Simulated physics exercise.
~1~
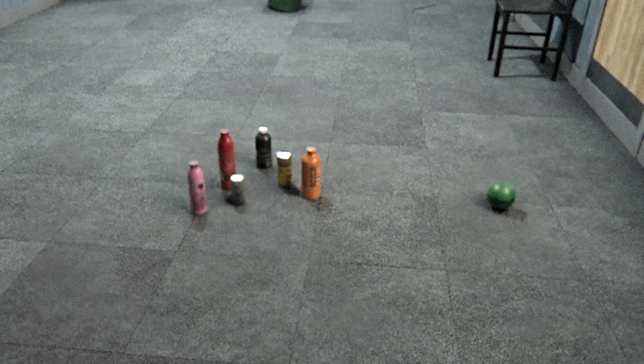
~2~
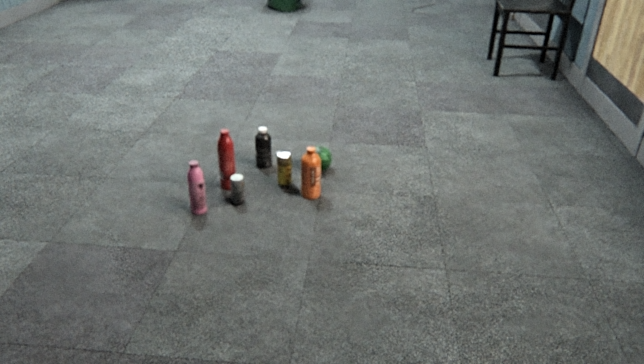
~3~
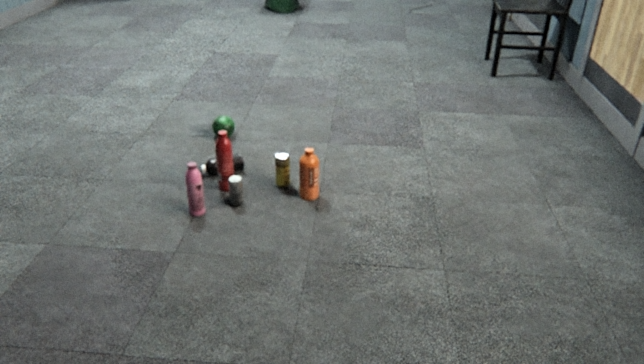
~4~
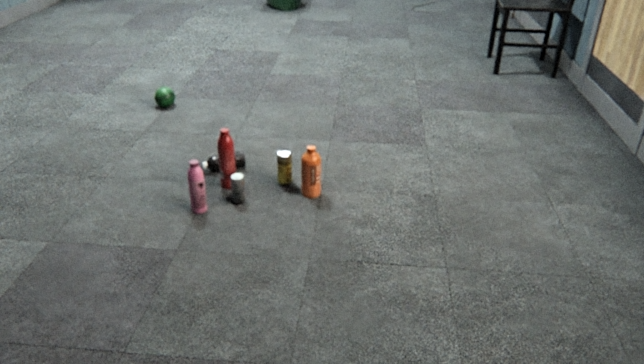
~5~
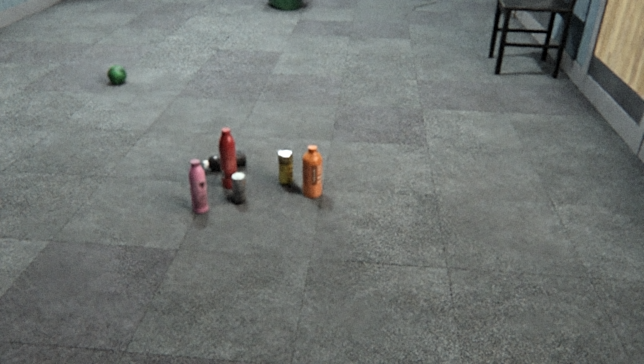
On a grey tiled floor, a green ball rolls left, topples the black bottle, and continues away.
